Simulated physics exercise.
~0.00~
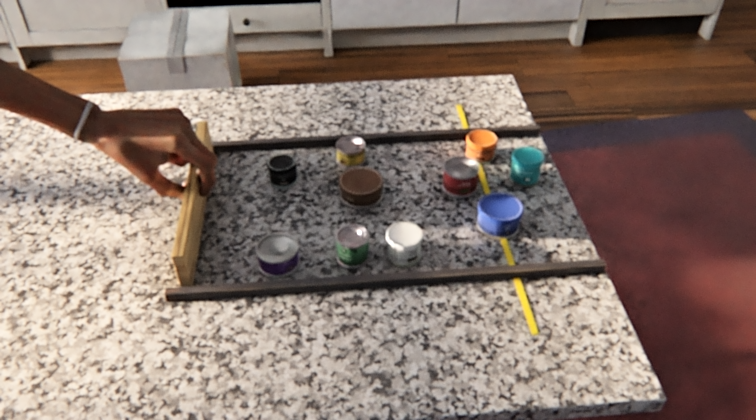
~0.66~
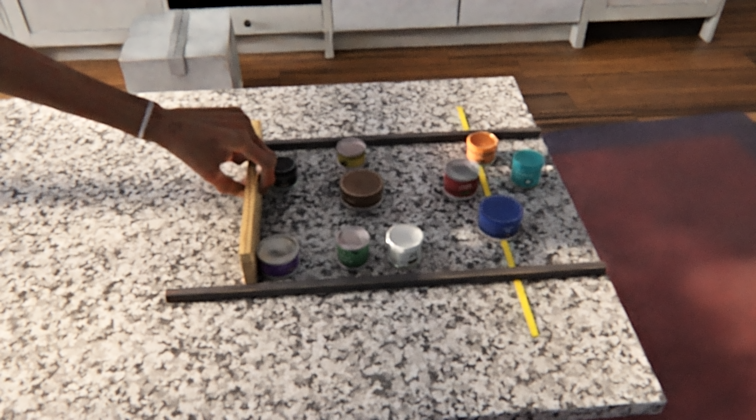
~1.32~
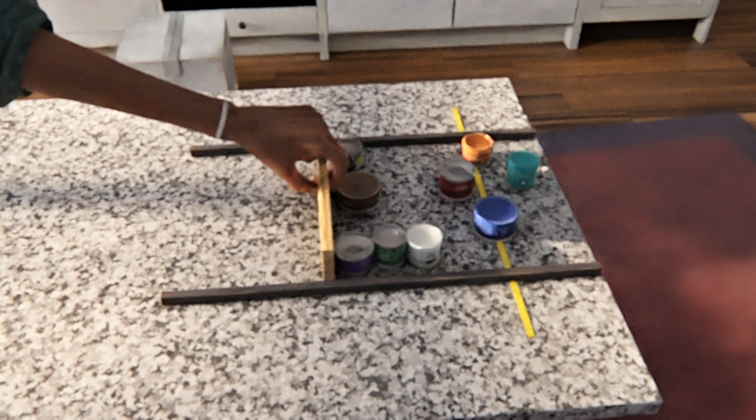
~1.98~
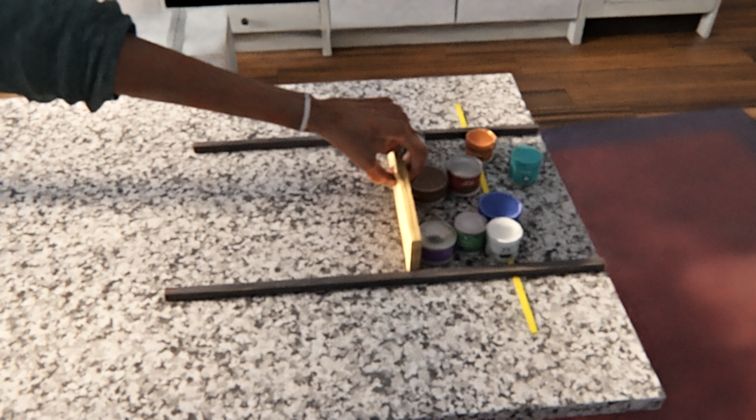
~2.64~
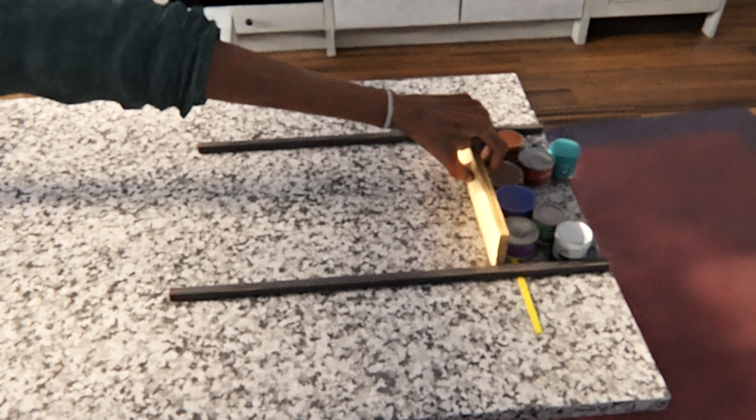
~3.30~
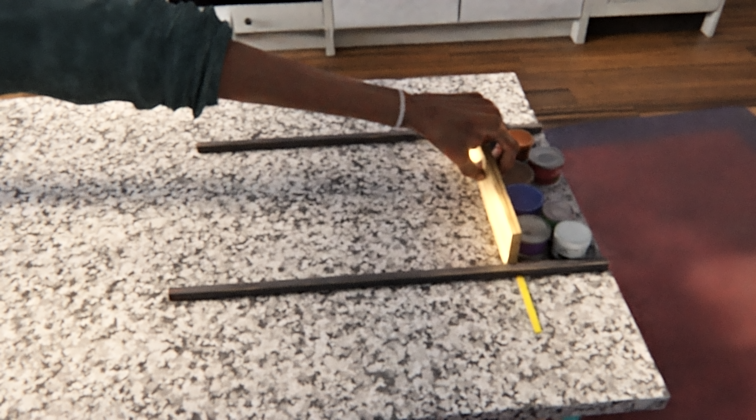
A hand with a pale bracelet grips an upright wooden board on a speckled stone tabletop, seen from above at an angle by a slightly swaying camera. Small round pots in purple, green, white, brown, black, red, orange, blue and turquoise sit between two dark rails, with a yellow strip near the table's right edge. The hand slides the board right, gathering the nearer pots and pushing them into the others. The cluster crowds past the strip, and the turquoise pot reaches the rim. It drops off the edge, while the others remain packed beside the board, still held upright.
